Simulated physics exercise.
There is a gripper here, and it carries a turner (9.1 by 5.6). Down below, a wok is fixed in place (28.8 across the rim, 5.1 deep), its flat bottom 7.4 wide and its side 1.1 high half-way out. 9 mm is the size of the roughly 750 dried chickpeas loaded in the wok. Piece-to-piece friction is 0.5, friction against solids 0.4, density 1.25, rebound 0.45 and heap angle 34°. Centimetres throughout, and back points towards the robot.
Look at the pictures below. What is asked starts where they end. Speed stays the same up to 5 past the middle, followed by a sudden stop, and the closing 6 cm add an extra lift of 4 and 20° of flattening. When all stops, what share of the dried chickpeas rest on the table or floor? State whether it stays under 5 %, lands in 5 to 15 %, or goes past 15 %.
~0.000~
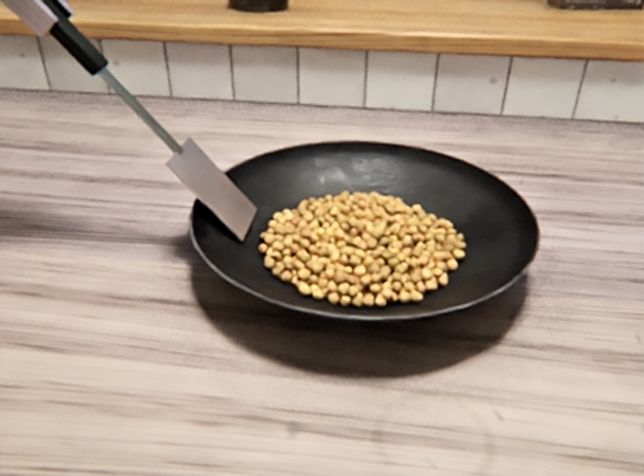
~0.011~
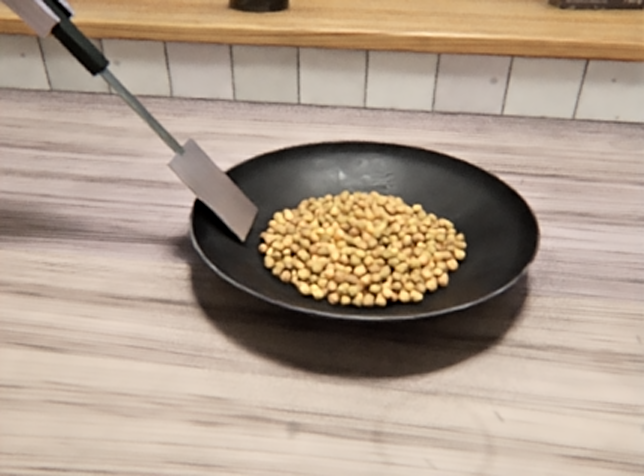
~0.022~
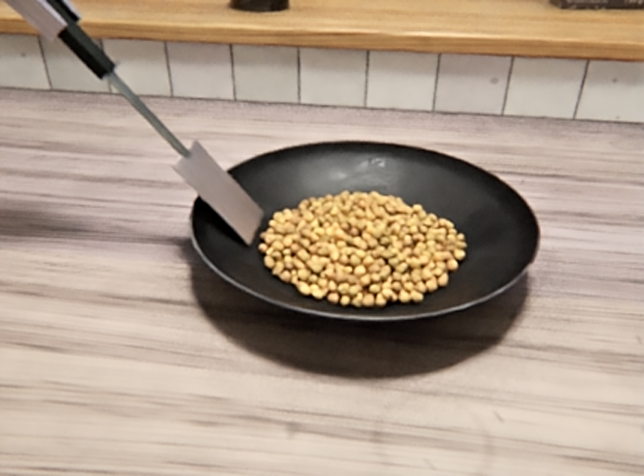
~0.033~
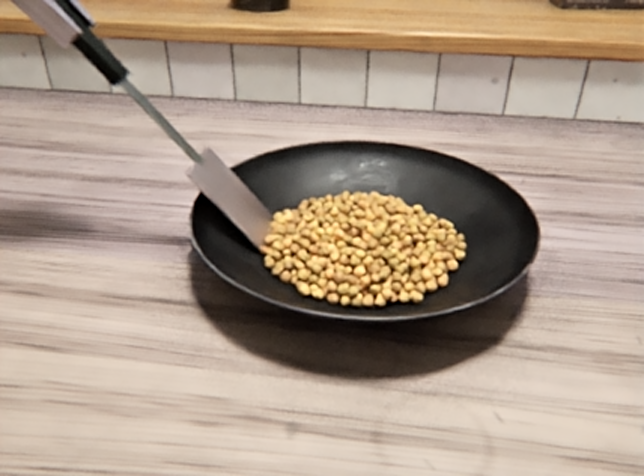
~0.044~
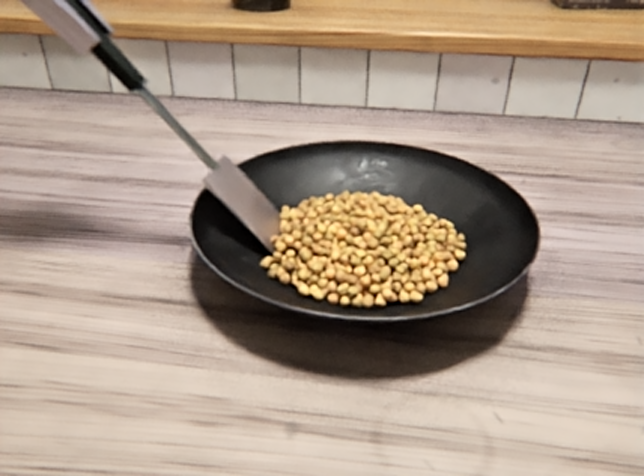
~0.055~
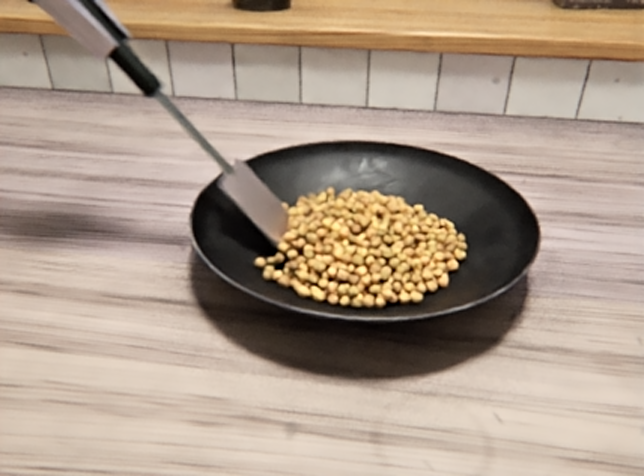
It lands in 5 to 15 %.
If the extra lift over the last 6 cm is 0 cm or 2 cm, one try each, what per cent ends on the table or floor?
I'd say close to 0 percent for the first and close to 5 percent for the second.
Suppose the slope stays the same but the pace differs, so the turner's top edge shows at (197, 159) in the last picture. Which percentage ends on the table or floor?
That share would be about 0 percent.
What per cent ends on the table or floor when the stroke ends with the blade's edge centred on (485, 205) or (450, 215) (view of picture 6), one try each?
Around 25 per cent for the first try and 20 per cent for the second.
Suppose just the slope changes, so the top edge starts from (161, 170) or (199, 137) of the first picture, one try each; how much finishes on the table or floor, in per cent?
Some 10 per cent, then some 10 per cent.
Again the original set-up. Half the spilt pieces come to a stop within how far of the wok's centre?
Roughly 42 cm from the middle.
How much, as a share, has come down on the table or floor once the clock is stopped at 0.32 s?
8 per cent.
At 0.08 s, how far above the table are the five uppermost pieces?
About 5 cm.
After 0.08 s, sloping 50°, highest piece 6 above the table; 754 in the wok.
After 0.11 s, sloping 44°, highest piece 7 above the table; 754 in the wok.
After 0.32 s, sloping 30°, highest piece 7 above the table; 682 in the wok, 55 on the table or floor, 17 on the blade or in flight.
After 1.37 s, sloping 30°, highest piece 5 above the table; 681 in the wok, 73 on the table or floor.
In the end, 681 in the wok, 73 on the table or floor. That is 10 % on the table or floor.
